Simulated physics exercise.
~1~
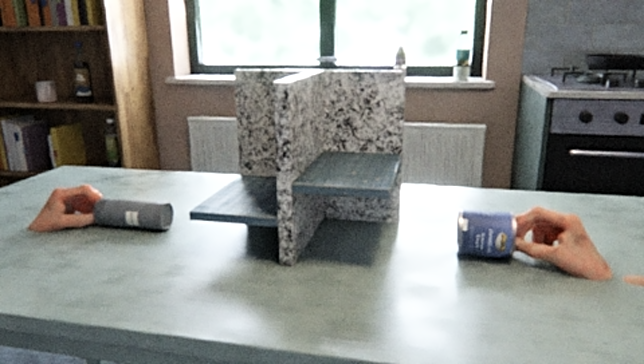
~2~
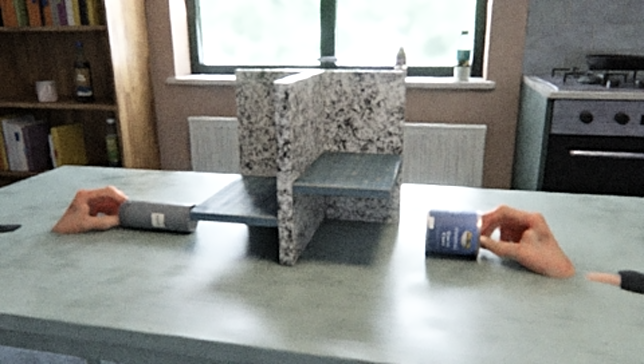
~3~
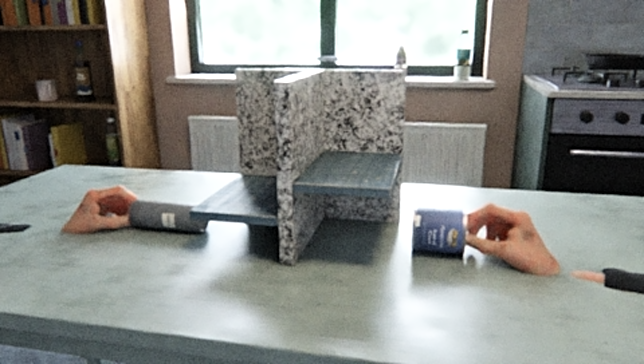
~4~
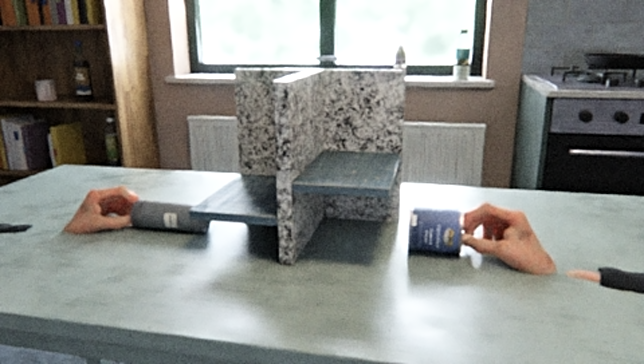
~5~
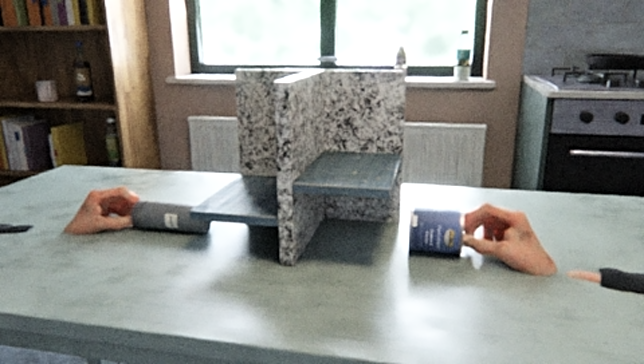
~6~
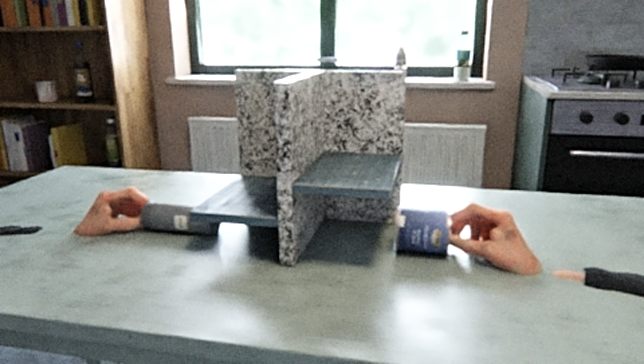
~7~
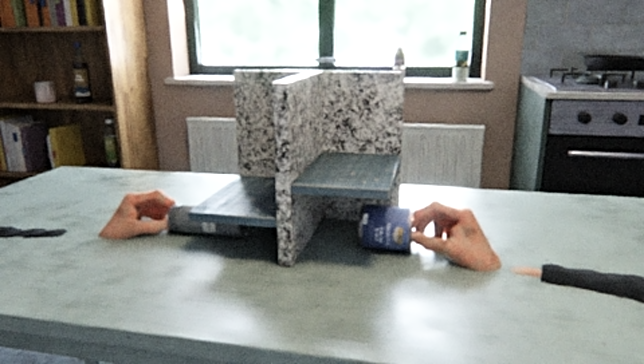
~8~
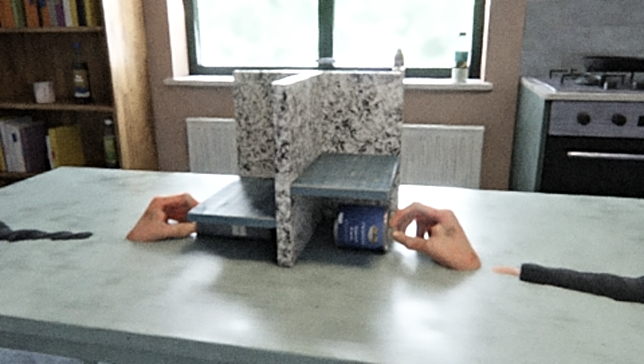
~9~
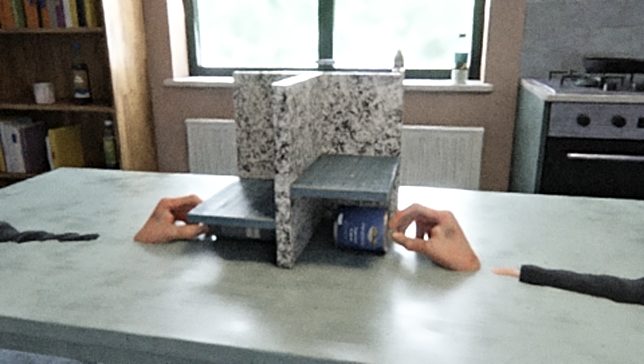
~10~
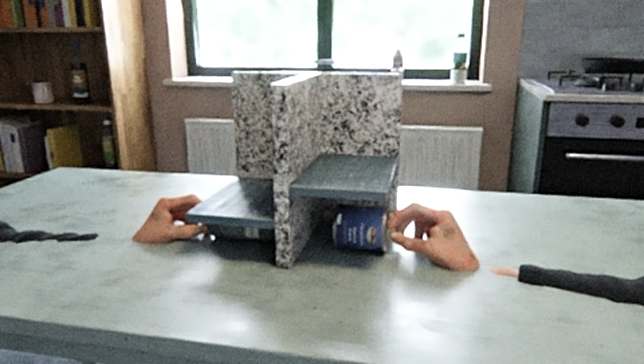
Grey cylinder on its side and upright blue tin being slid by hands from left and right under a two-sided shelf's ledges.
